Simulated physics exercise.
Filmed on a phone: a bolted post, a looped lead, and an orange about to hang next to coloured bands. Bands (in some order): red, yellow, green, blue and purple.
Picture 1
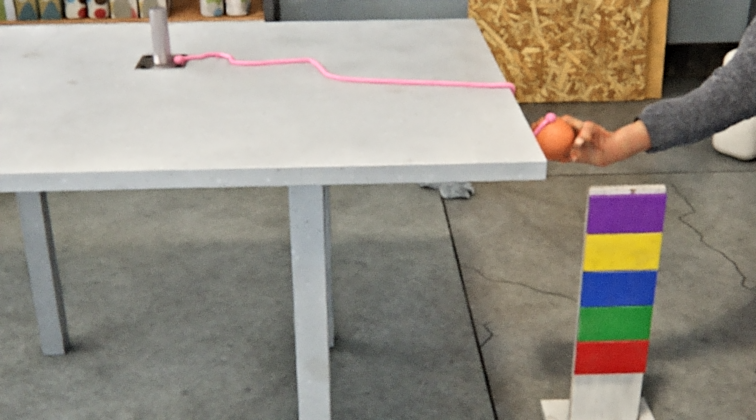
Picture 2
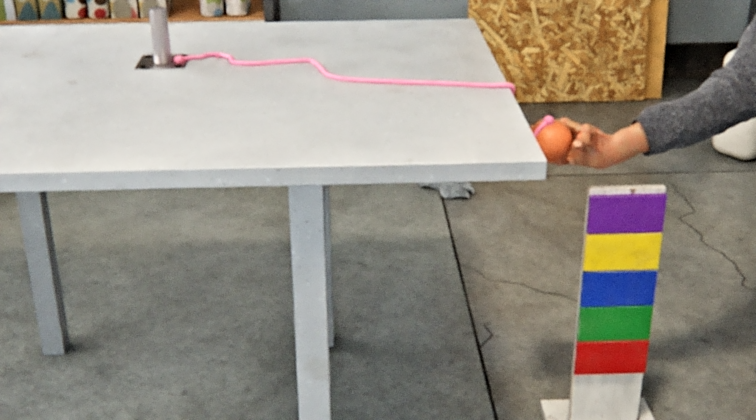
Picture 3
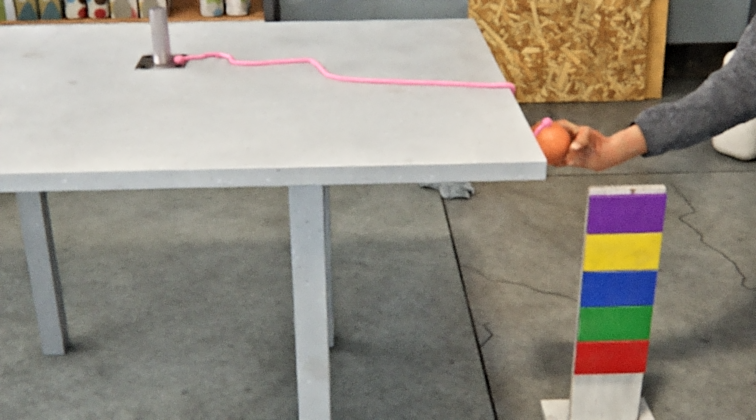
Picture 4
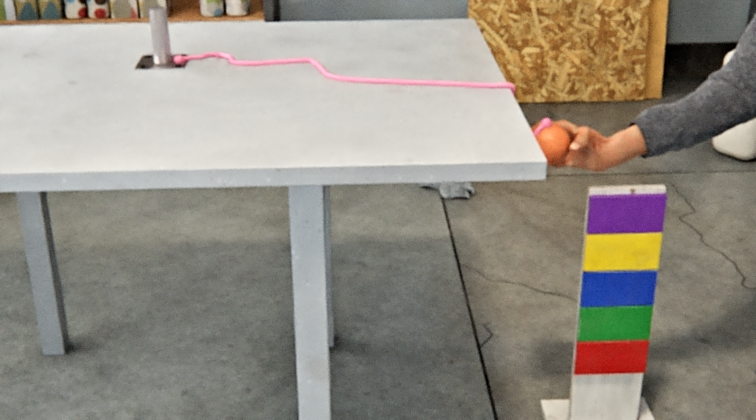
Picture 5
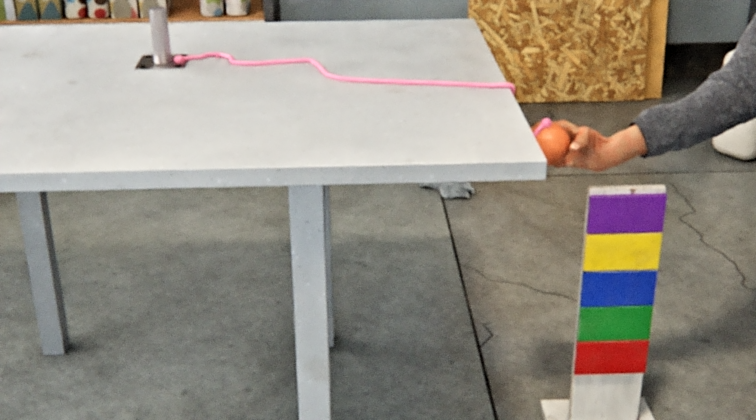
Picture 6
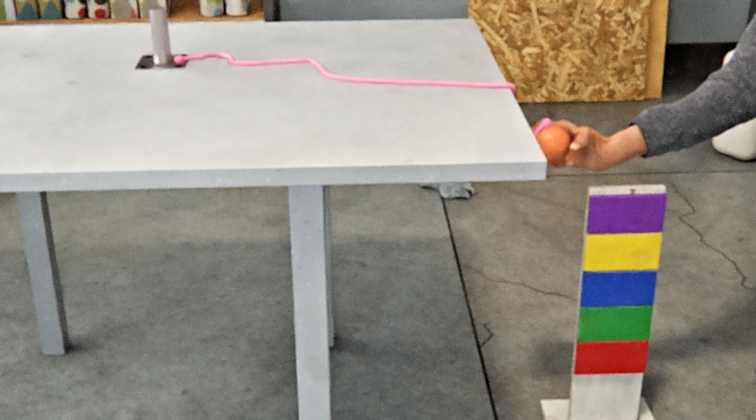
The clip shows a hand holding an orange ball just beyond the right edge of a grey table, where a pink cord stretches from a metal post, above a colour-banded upright board; the hand and ball barely move.
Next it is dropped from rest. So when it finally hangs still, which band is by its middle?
At yellow.
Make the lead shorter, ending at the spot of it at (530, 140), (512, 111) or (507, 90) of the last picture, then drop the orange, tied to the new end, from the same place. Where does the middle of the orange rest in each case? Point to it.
The three cuts give roughly (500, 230), (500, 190) and (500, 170) respectively.
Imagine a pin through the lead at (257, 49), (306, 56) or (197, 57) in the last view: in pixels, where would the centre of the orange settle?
They end up at (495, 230), (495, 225) and (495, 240).
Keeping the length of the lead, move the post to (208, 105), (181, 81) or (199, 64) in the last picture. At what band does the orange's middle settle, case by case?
Going case by case, it's green, blue and finally blue.
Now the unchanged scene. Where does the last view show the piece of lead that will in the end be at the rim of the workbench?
It's the piece you see at (428, 83).
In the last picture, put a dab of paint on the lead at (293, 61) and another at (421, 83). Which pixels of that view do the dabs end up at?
One ends up around (328, 67), the other around (497, 74).
A little later, orange near (512, 238); level with yellow.
Next, orange near (495, 247); level with yellow.
When it is over, orange near (498, 251); level with yellow. At yellow.
